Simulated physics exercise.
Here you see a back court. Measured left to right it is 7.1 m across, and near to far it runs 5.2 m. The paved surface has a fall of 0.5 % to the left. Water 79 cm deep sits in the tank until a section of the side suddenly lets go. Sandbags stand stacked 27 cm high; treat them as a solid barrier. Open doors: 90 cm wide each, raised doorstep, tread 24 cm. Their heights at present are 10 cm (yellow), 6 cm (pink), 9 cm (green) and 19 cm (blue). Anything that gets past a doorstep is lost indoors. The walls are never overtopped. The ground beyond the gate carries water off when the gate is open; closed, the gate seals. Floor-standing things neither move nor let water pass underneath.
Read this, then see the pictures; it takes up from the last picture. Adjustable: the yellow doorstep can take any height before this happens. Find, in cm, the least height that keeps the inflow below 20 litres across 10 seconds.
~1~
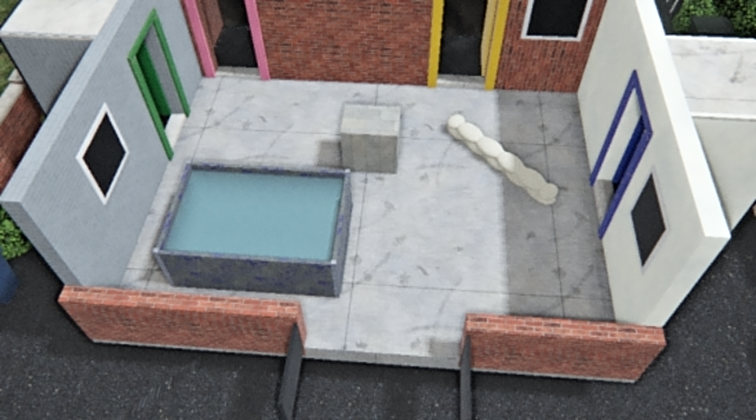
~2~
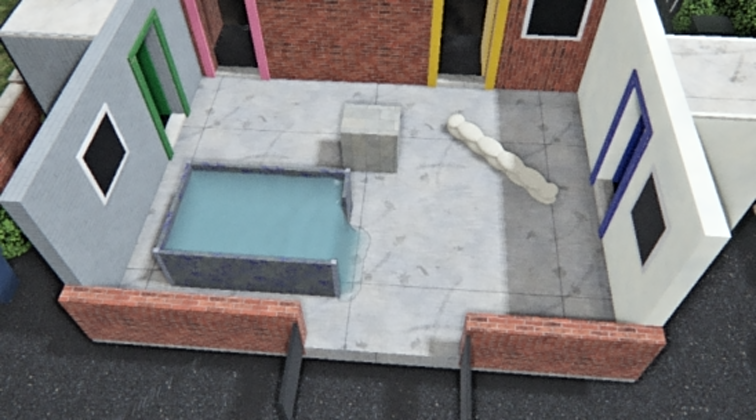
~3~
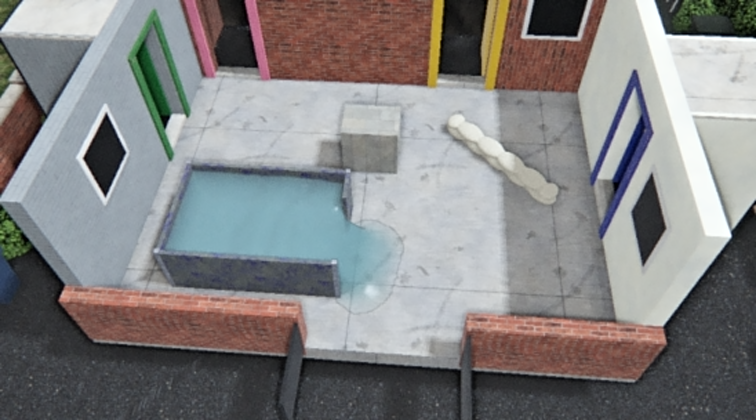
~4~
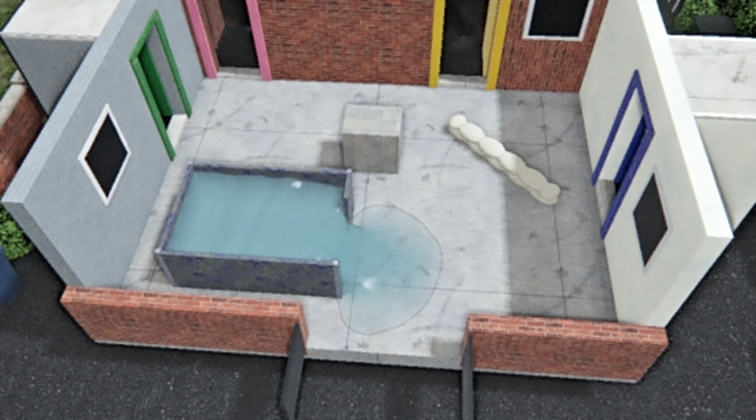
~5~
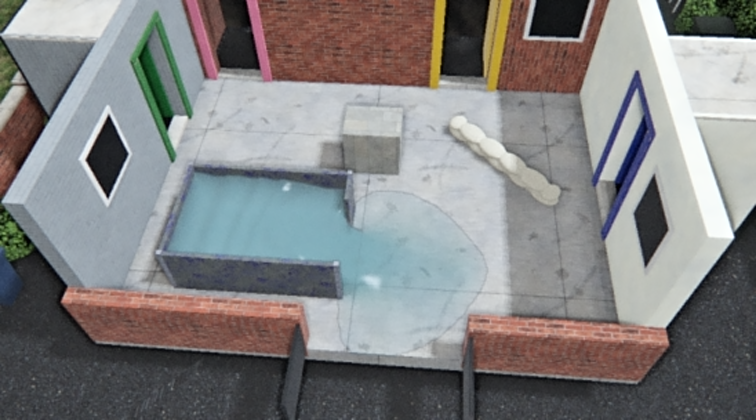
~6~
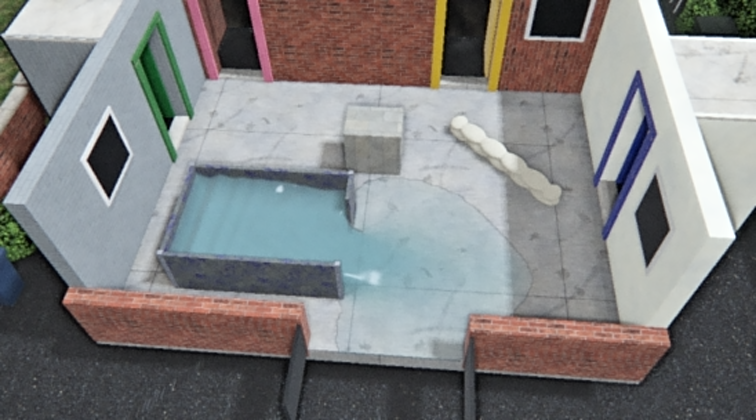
The least height is about 6 cm.
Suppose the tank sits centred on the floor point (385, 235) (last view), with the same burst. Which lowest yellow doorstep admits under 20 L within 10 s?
Close to 7.5 cm would do it.
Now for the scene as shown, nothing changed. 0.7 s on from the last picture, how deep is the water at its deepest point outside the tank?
About 42 cm.
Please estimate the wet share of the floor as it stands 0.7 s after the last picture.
I'd say near 35 percent is wet.
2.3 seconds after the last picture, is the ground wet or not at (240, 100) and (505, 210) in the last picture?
First untouched, then soaked.
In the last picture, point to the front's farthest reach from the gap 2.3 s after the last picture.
The farthest wet point sits near (578, 99).
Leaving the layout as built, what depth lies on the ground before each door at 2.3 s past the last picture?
Depth (cm): Yellow 0 / pink 0 / green 0 / blue 22.
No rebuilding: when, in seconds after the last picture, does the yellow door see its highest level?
Approximately 8.5 s.
Then, 0.7 s after the last picture water covers 35 % of the floor, deepest (42 cm) near (349, 268); it has not reached the yellow door.
Then, 2.3 s after the last picture water covers 45 % of the floor, deepest (34 cm) near (593, 352); it has not reached the yellow door.
Then, 9.3 s after the last picture water covers 90 % of the floor, deepest (12 cm) near (214, 84); 8 cm at the yellow door, 1 litre in over its 10 cm doorstep.
At the yellow door as built, the water peaked near 10 cm, 8.3 s after the last picture.
With a doorstep of 5.5 cm, 29 litres would have come in within the 10 s; with 7.5 cm, 9 litres. So under 20 litres takes about 6 cm.
